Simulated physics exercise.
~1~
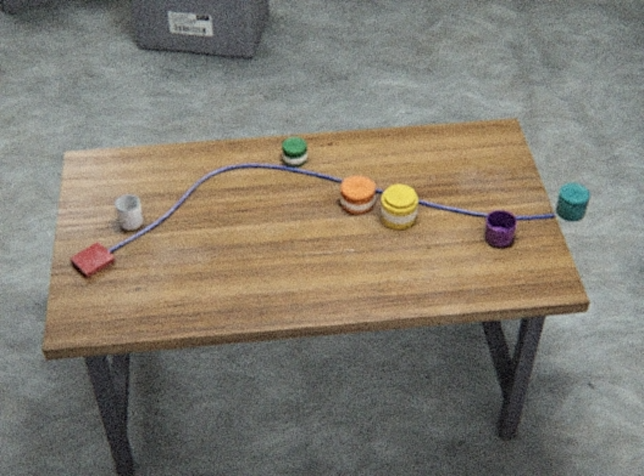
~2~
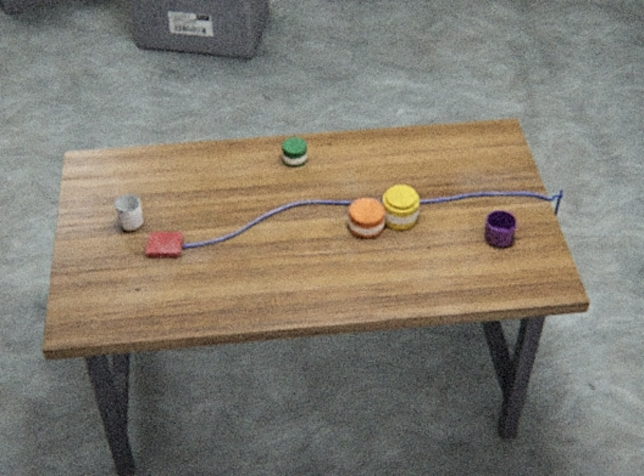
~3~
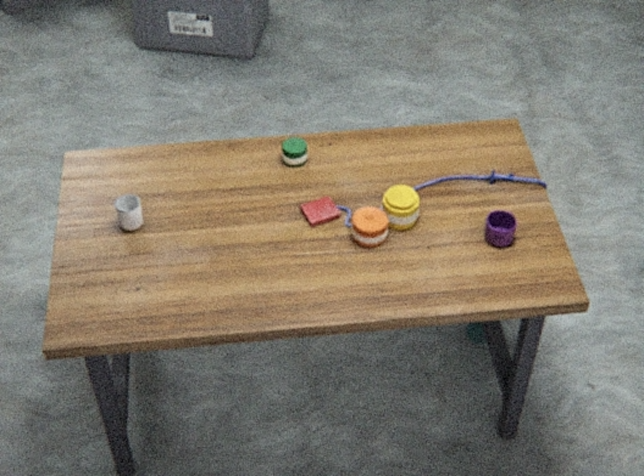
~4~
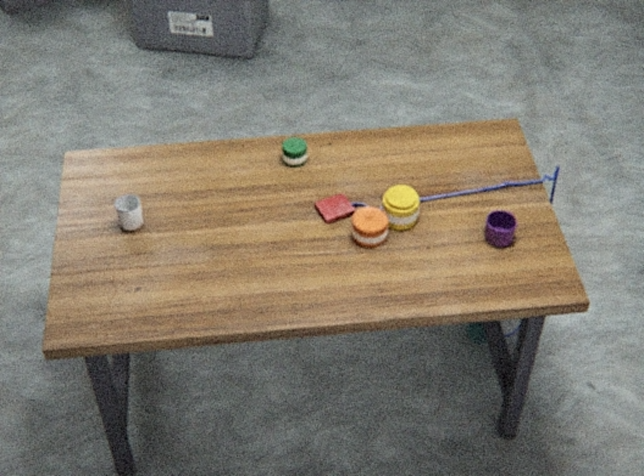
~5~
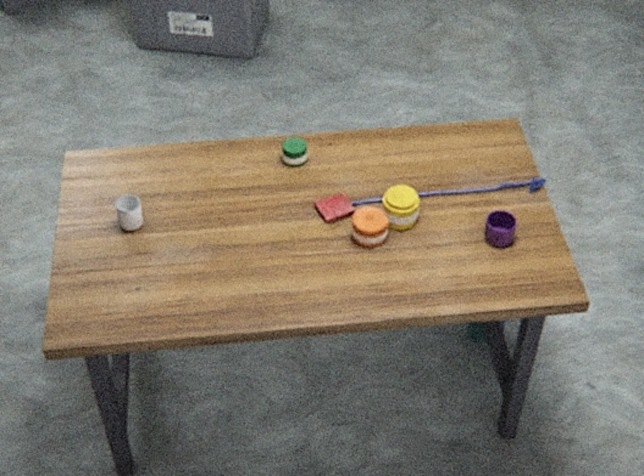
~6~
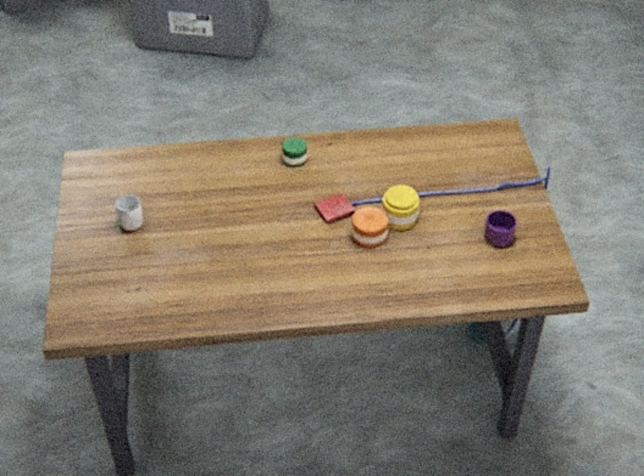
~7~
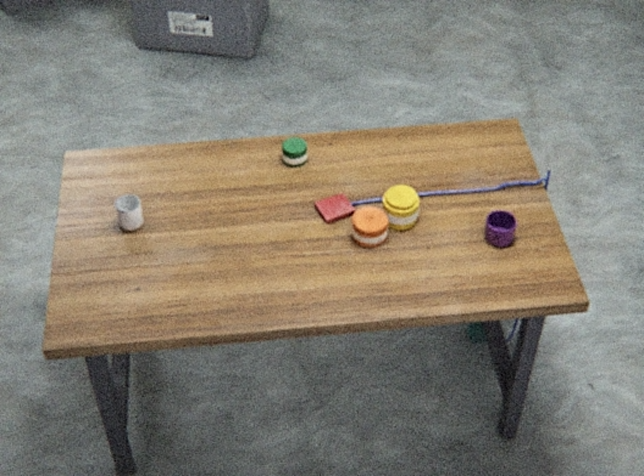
In the video, a teal object drops off the right side of a wooden table, pulling a blue cable and a red block rightward past a white mug; the cable nudges an orange-lidded jar slightly toward the front before the block stops near the yellow jar, the cable still hanging over the edge.
